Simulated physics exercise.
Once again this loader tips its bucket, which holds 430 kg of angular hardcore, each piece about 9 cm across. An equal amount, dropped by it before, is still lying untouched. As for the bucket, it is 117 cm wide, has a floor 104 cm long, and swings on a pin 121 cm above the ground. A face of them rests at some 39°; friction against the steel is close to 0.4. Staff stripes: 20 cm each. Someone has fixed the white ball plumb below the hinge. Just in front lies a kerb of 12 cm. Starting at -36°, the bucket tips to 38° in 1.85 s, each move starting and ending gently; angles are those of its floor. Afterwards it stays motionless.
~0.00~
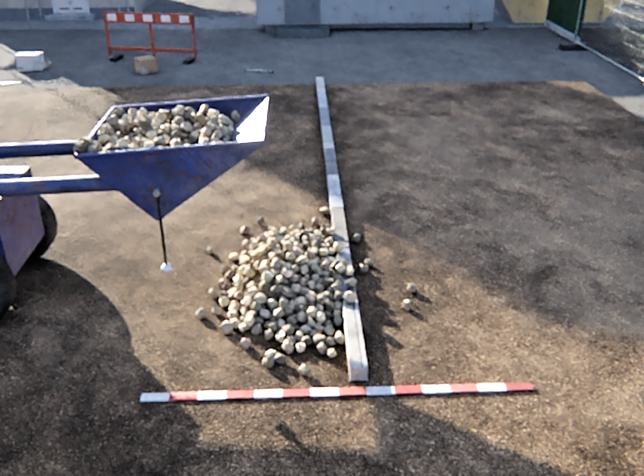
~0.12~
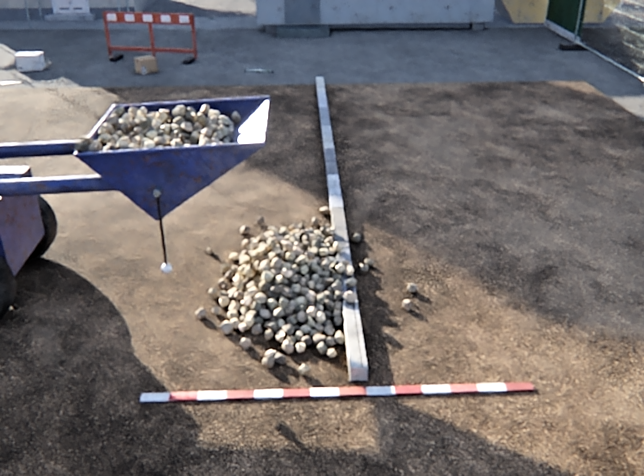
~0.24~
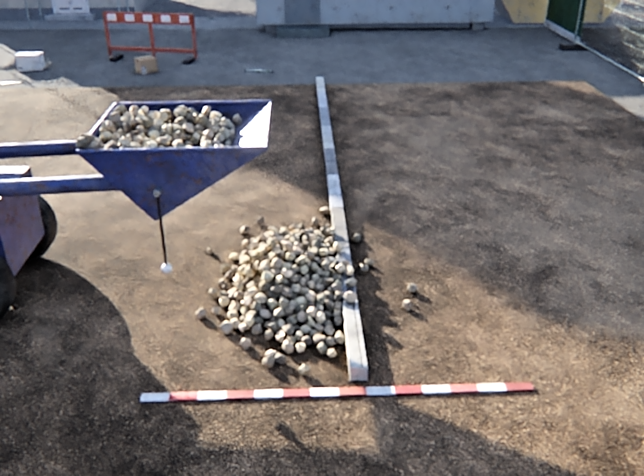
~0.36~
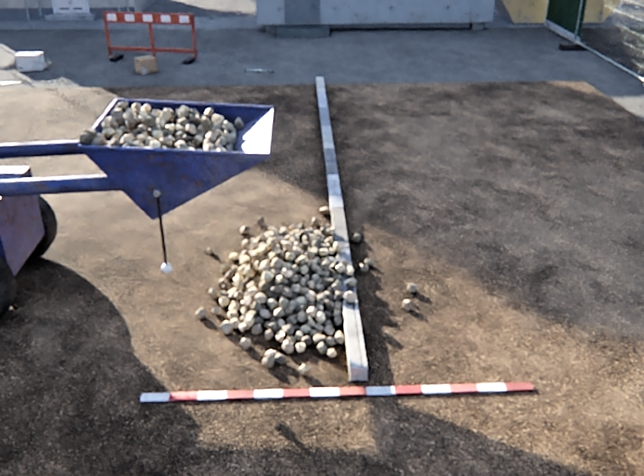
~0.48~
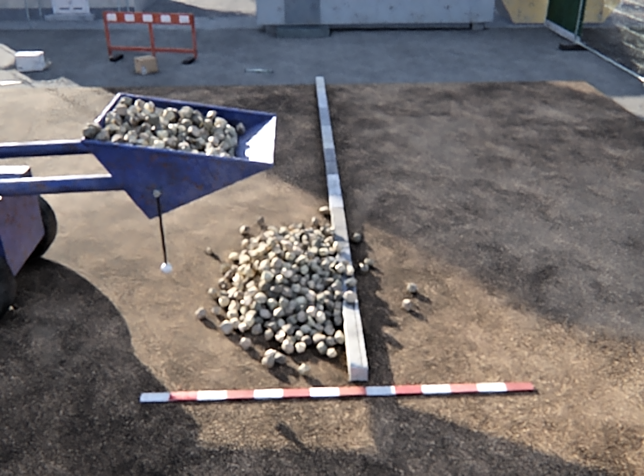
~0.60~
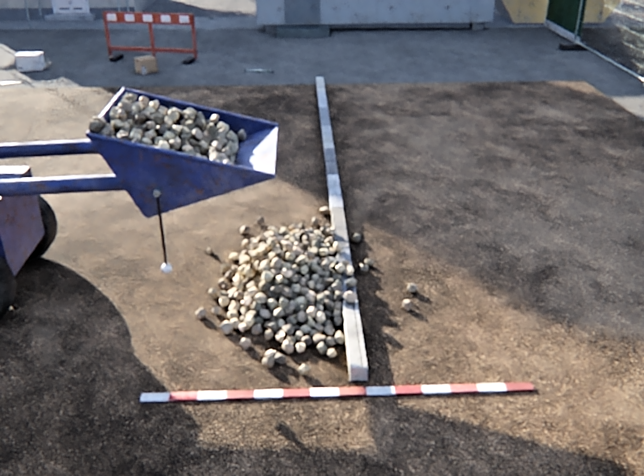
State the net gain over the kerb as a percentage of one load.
3 %.
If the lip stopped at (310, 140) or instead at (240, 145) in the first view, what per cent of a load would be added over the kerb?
Near 30 in a hundred, then near 0 in a hundred.
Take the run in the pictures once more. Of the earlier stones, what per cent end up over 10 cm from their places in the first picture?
Some 5 percent, give or take.
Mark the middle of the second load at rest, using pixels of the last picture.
Roughly pixel (279, 264) in the last view.
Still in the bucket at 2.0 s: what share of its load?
Around 50 in a hundred.
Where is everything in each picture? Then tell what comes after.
In the first frame, lip at (264, 142), floor tilted -36°, highest stones at (169, 114). The earlier load is highest near (283, 259), 30 cm above ground level, 99 % on this side of the kerb, 1 % over the kerb.
In the second frame, the bucket is at -35°, its lip at (265, 144); the top of the load is at (160, 116); the stones move at 0.1 m/s on average.
In the third frame, the bucket is at -33°, its lip at (267, 149); the top of the load is at (136, 116); the stones move at 0.1 m/s on average.
In the fourth frame, the bucket is at -29°, its lip at (270, 156); the top of the load is at (124, 112); the stones move at 0.2 m/s on average.
In the fifth frame, the bucket is at -24°, its lip at (273, 165); the top of the load is at (123, 109); the stones move at 0.2 m/s on average.
In the sixth frame, lip at (275, 177), floor tilted -18°, highest stones at (128, 104); the stones move at 0.2 m/s on average.
After 1.4 s the floor is at 27°; in per cent of one load, 100 in the bucket, 99 on this side of the kerb, 1 over the kerb; the foremost stones are at (370, 275).
After 2.0 s the floor is at 38°; in per cent of one load, 51 in the bucket, 148 on this side of the kerb, 1 over the kerb; the foremost stones are at (370, 275).
After 2.3 s the floor is at 38°; in per cent of one load, 15 in the bucket, 183 on this side of the kerb, 2 over the kerb; the foremost stones are at (381, 272).
After 5.1 s the floor is at 38°; in per cent of one load, 0 in the bucket, 196 on this side of the kerb, 4 over the kerb; the foremost stones are at (407, 275). Net gain over the kerb, 3.
